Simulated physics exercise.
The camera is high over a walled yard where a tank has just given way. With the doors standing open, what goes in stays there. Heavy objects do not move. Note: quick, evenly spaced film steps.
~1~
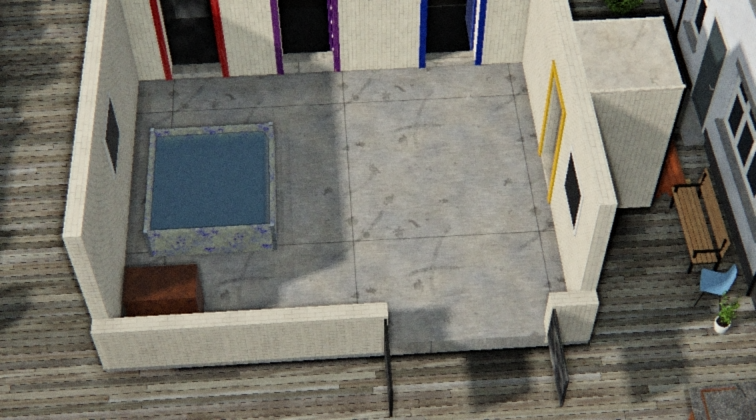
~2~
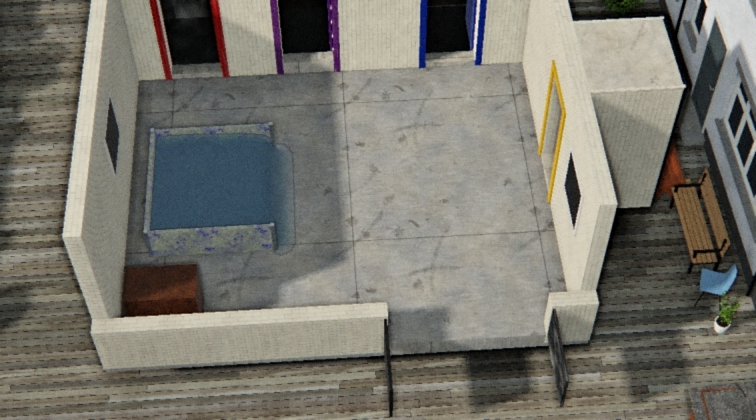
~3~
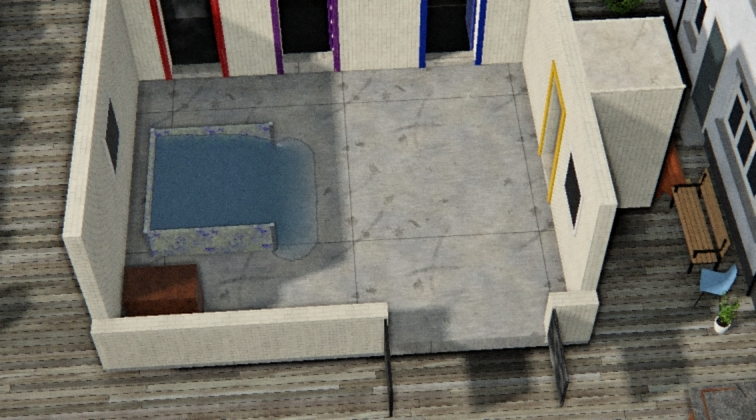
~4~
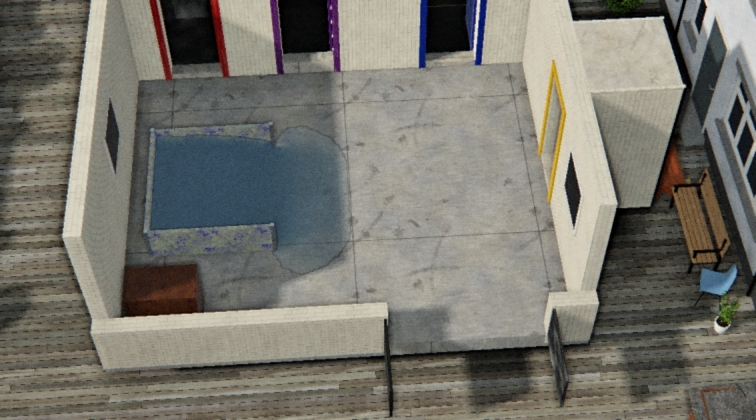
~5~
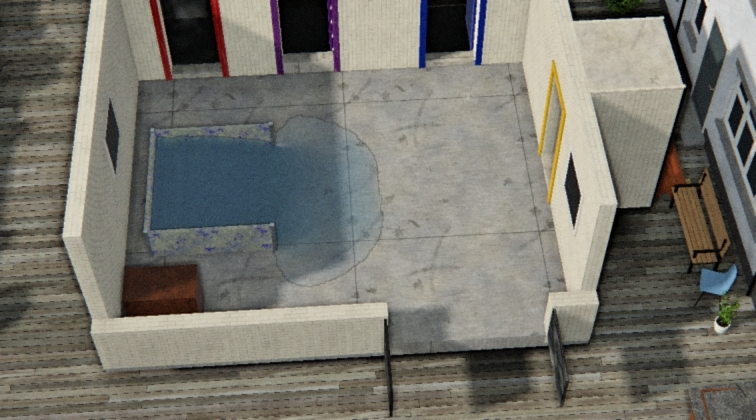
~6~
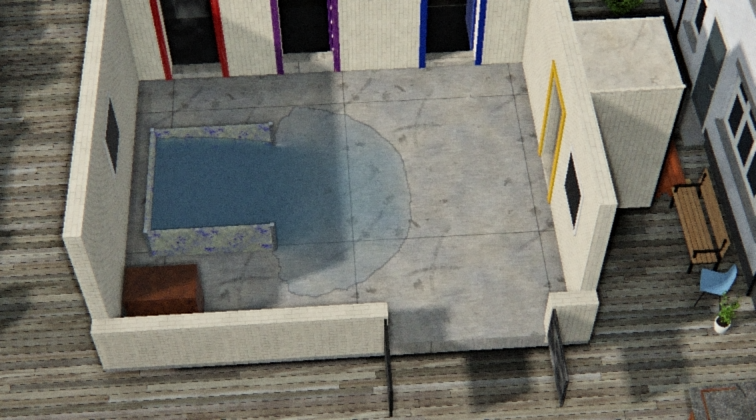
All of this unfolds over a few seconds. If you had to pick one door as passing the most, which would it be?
I would pick the yellow door.
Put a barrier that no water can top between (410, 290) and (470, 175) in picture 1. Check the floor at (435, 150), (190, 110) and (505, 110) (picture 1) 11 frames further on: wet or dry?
In sequence: Swamped, spared, swamped.
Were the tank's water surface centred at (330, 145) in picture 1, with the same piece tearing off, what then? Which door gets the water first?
Answer: The yellow-painted one.
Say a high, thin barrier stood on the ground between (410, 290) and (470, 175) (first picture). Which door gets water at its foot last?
The door marked red is the one.
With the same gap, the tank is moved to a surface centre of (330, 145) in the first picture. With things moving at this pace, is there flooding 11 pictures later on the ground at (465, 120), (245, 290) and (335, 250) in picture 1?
Point by point, the spots are hit, not hit and not hit.
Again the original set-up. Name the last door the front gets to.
I'd name the door marked red.
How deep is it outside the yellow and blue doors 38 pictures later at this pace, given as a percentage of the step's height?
Depth ratios, approx.: 100 and 60 percent.
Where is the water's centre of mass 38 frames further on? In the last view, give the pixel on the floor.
Centre of mass: Roughly (428, 187).
A moment on, water covers 45 % of the floor; yellow door not reached, red door not reached, blue door not reached, purple door not reached.
Next, water covers 65 % of the floor; yellow door some in, red door not reached, blue door not reached, purple door not reached.
Then, water covers 65 % of the floor; yellow door a lot in, red door not reached, blue door wet at the sill, nothing in, purple door wet at the sill, nothing in.
Later, water covers 65 % of the floor; yellow door a lot in, red door not reached, blue door a trickle in, purple door wet at the sill, nothing in.
In the end, water covers 85 % of the floor; yellow door a lot in, red door wet at the sill, nothing in, blue door a trickle in, purple door wet at the sill, nothing in; the yellow door has let in the most.
